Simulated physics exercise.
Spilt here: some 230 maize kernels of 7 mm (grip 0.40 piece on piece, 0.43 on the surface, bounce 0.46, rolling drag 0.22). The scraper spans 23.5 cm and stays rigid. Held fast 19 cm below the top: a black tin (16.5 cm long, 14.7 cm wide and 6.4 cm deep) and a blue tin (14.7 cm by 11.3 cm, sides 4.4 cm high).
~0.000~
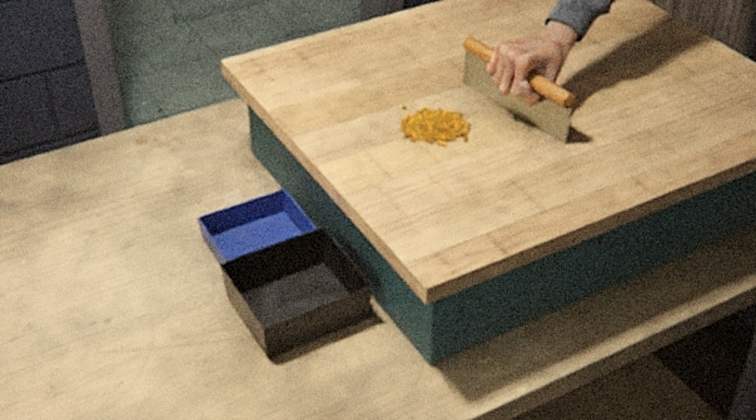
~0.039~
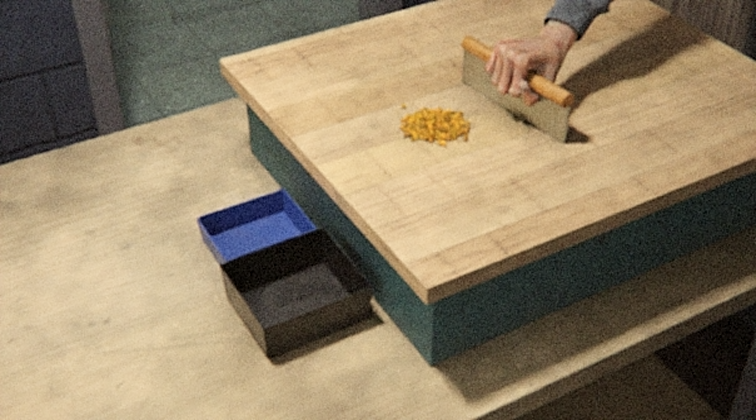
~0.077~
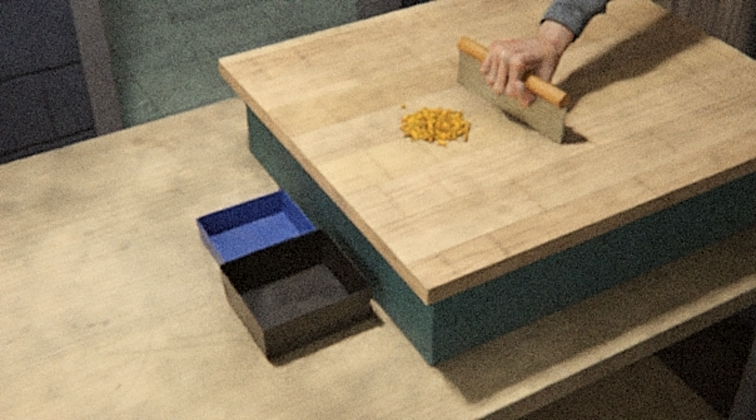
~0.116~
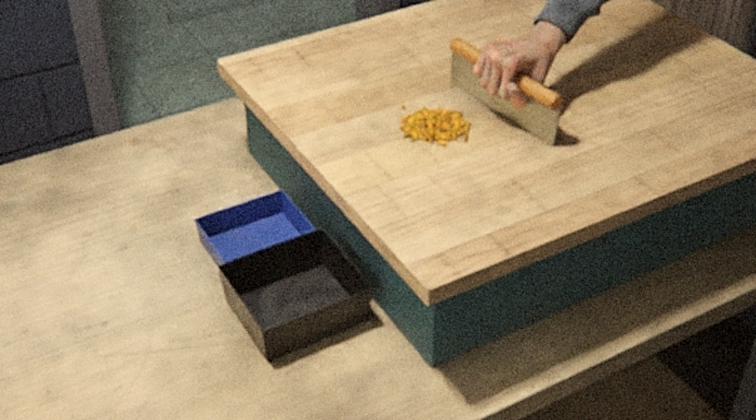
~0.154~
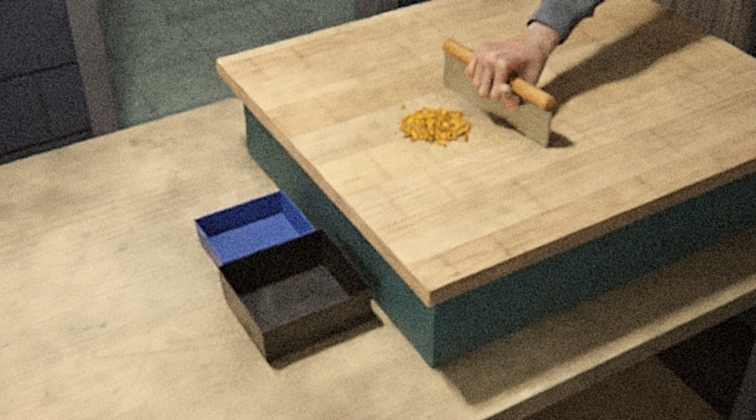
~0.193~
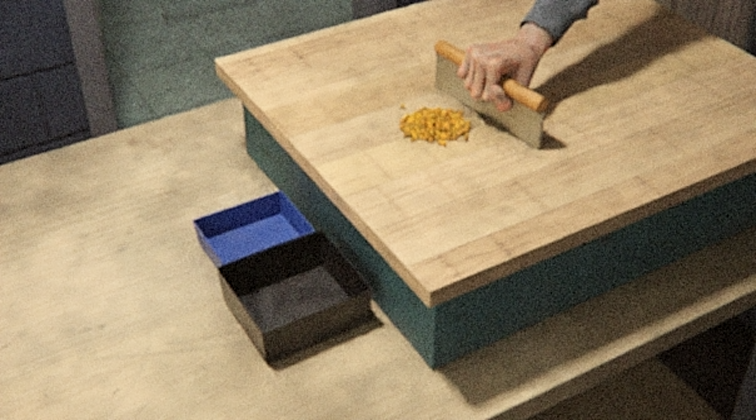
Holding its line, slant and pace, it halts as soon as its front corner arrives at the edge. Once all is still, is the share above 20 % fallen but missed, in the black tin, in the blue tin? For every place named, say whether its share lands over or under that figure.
Missed - under, black tin - under, blue tin - over.
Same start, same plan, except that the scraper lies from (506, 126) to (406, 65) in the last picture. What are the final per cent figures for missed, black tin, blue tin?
Final tally - missed 15, black tin 35, blue tin 45.
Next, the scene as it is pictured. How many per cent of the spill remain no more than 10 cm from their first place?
Roughly 0 per cent.
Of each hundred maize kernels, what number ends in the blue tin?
Close to 40 in a hundred, I reckon.
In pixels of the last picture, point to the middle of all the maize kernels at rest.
Look at about (292, 260), that's the middle.
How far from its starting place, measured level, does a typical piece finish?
I'd put it at close to 26 cm.
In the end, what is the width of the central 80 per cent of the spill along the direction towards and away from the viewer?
Around 16 centimetres.
Then, at 0.56 s, scraper 18 cm from its start, spill 12 cm wide; still on top 100 %.
After 0.93 s, scraper 30 cm from its start, spill 15 cm wide; still on top 100 %.
After 1.25 s, scraper 33 cm from its start, spill 18 cm wide; black tin 15 %, blue tin 40 %, off the edge, not caught 10 %, still on top 35 %.
In the end, at 1.8 s, black tin 15 %, blue tin 40 %, fallen but missed 10 %, still on top 35 %.
